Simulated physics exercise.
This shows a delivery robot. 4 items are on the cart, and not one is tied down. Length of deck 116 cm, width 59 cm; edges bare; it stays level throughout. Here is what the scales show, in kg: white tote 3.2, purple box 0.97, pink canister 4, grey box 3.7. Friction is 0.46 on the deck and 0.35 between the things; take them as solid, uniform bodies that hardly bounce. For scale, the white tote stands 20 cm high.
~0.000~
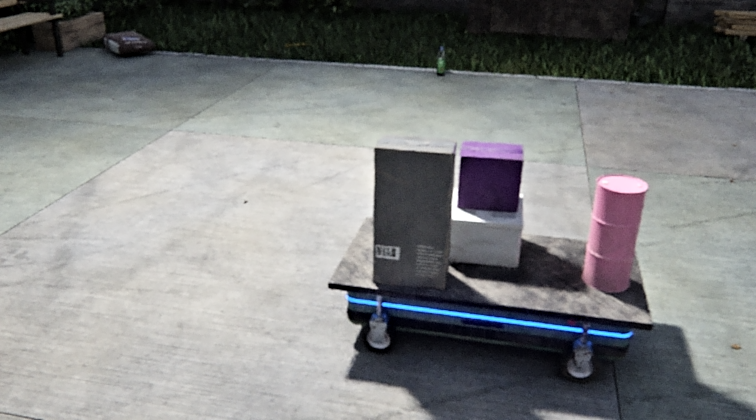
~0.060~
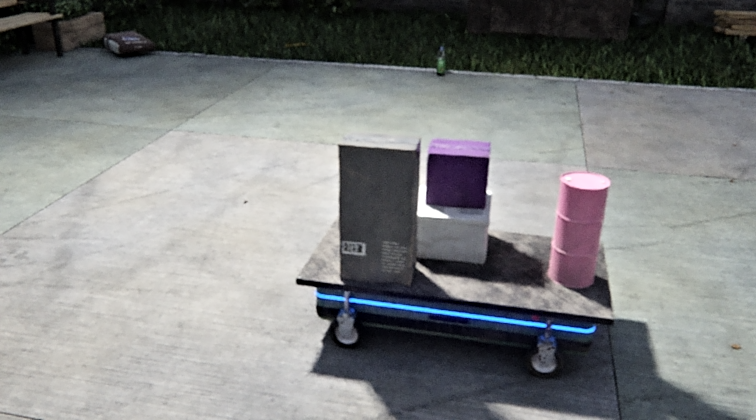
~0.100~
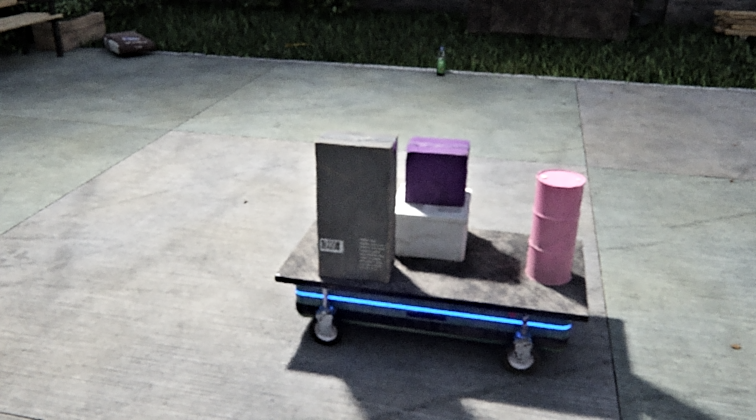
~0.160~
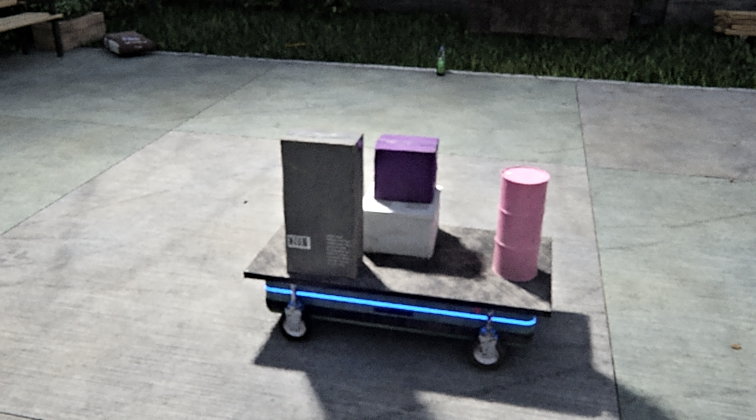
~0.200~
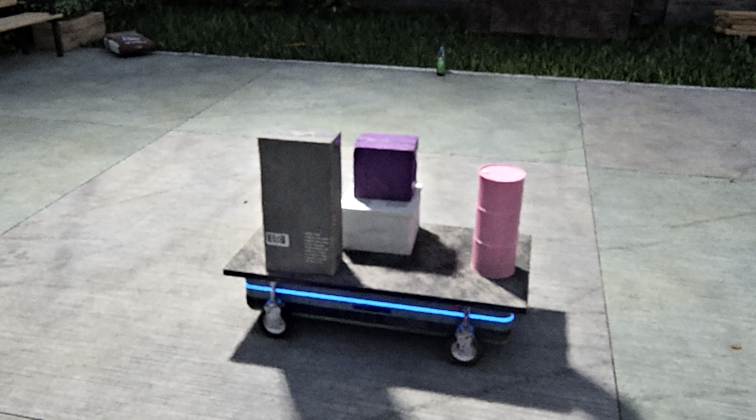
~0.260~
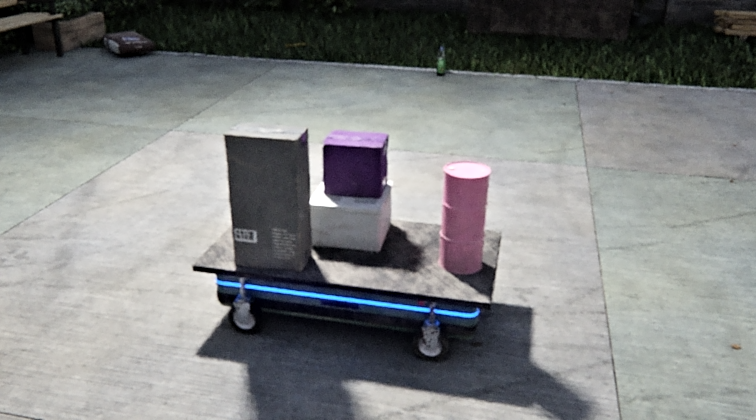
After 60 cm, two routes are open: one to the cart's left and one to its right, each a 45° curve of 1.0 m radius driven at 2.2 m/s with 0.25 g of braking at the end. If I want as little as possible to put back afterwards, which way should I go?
Go right.
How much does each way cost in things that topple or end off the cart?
For left it's 4, for right it's 3.
Turning left. At 0.76 s, cart has run 167 cm, turned 45°; white tote and purple box now off the cart; grey box on its side; pink canister leaning 8°.
After 1.16 s, cart has run 236 cm, turned 45°; grey box now off the cart; pink canister leaning 27°.
At rest (2.3 s), off the cart, white tote, purple box and grey box; tipped over on the cart, pink canister.
Turning right instead, purple box, pink canister and grey box tipped over or off the cart, 3 of 4 in all.
